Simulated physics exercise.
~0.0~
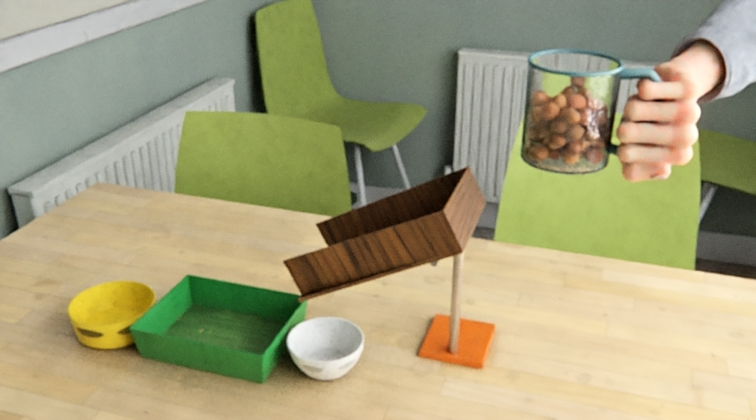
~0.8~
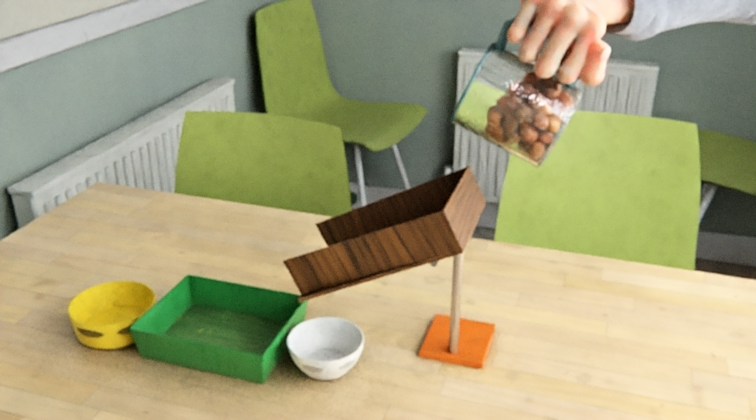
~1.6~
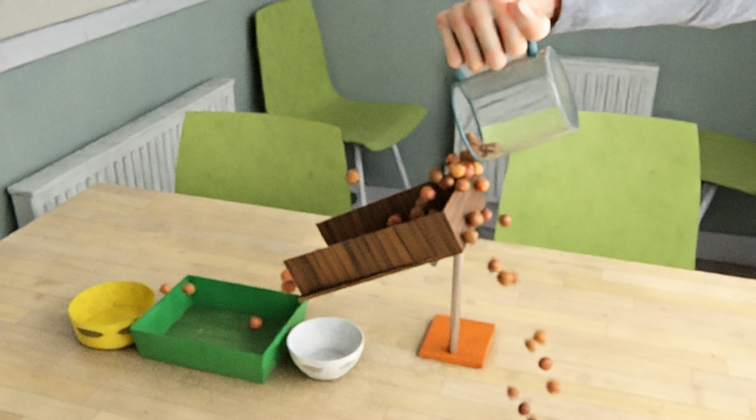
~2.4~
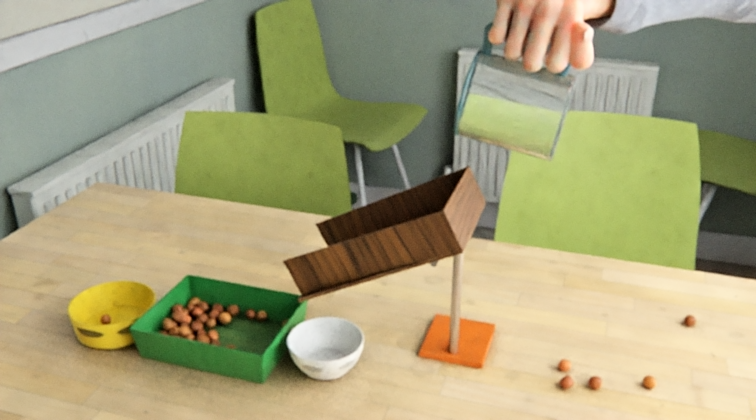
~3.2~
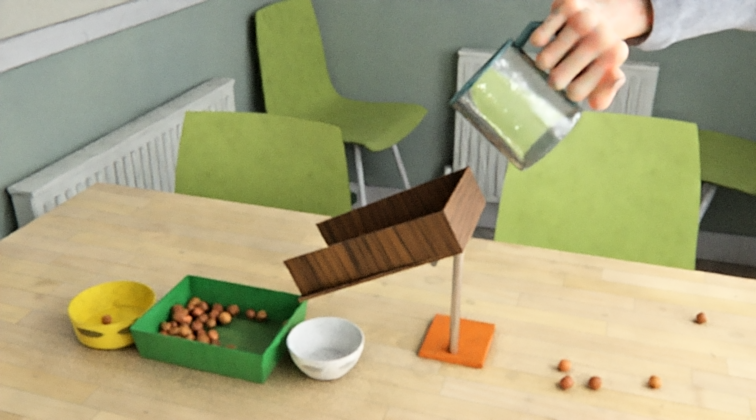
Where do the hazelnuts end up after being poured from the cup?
Most of them come to rest in the green tin, and a fair share spill outside the containers. Hardly any reach the yellow dish, and the white bowl and the cup are left empty.
Hand tipping a clear cup of hazelnuts onto a wooden slope, most rolling into a green tin, others spilling past onto the table.
